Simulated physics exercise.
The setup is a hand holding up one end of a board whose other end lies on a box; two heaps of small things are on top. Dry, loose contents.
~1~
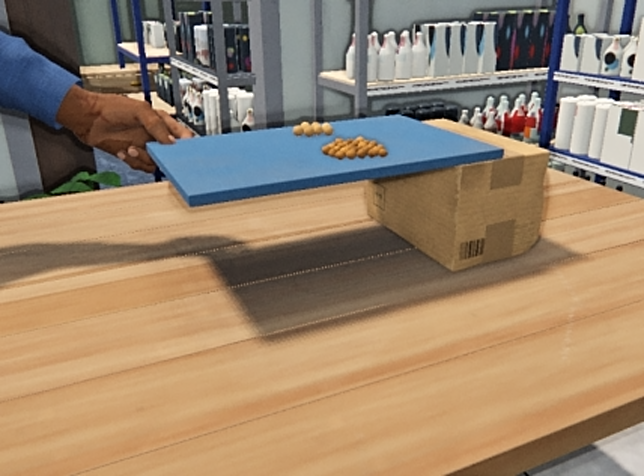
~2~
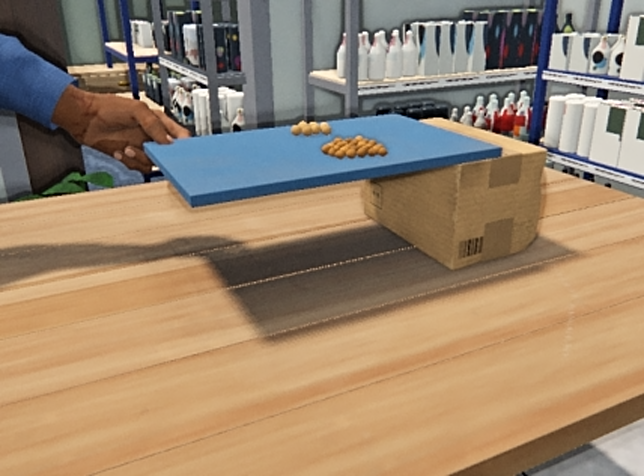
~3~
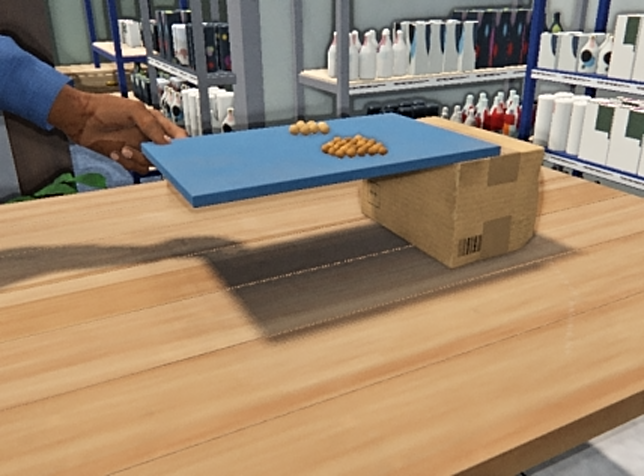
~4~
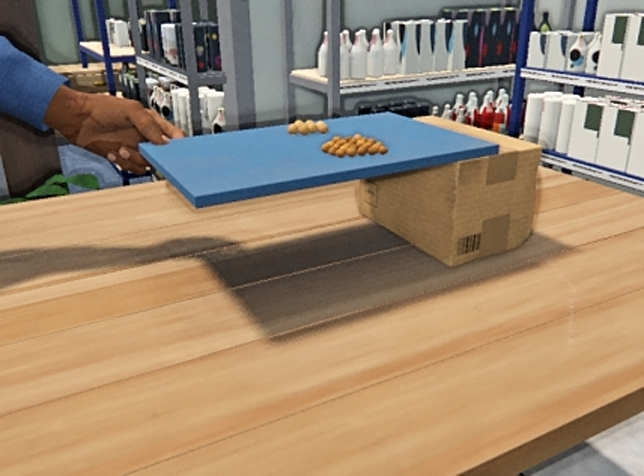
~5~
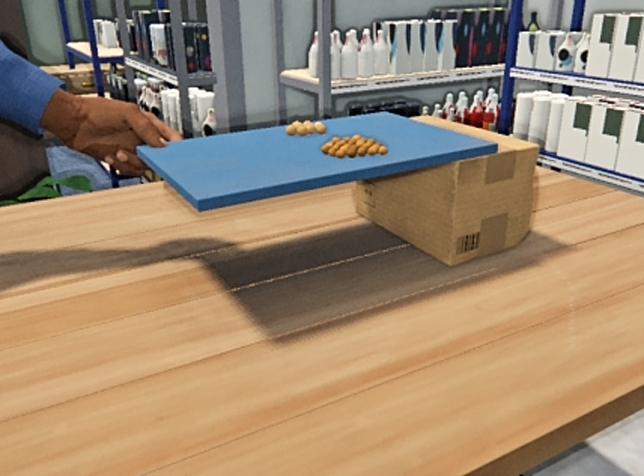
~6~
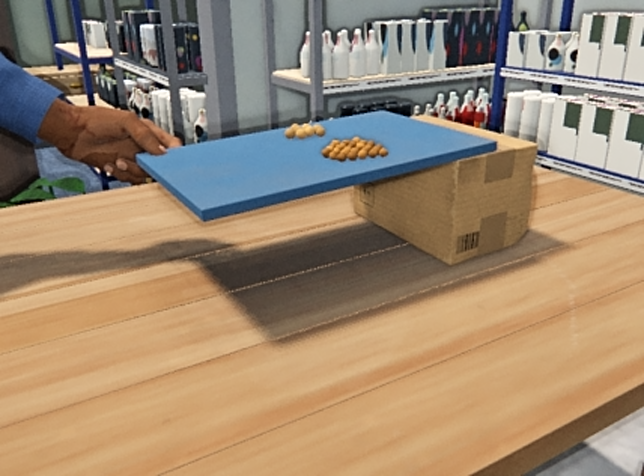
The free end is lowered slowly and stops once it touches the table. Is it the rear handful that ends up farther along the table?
Yes, the rear one does.
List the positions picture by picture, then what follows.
In the first picture, held end of the board (198, 197), level; box (448, 187), nearly half as high as the board is long; front handful (359, 149), some roasted chickpeas; back handful (318, 130), a few round wooden beads.
In the second picture, held end of the board (199, 197), level; back handful (316, 129).
In the third picture, held end of the board (201, 197), level; front handful (358, 148).
In the fourth picture, held end of the board (203, 198), level; back handful (312, 128).
In the fifth picture, held end of the board (205, 201), level; front handful (358, 148).
In the sixth picture, held end of the board (209, 210), down by 2°; box (436, 182); front handful (358, 150), not moving; back handful (310, 132), not moving.
Then, 0.56 s later than the last frame, board sloping at 16°; front handful every one still on the board; back handful every one still on the board.
Then, 1.06 s later than the last frame, board resting at 26°; front handful mostly less than half a board's length out; back handful mostly up to a board's length out.
Then, 1.48 s later than the last frame, board resting at 26°; front handful mostly less than half a board's length out; back handful mostly one to two board lengths out.
When it is over, board resting at 26°; front handful mostly less than half a board's length out; back handful mostly more than two board lengths out, roughly half gone off the table; the back handful has gone farther.
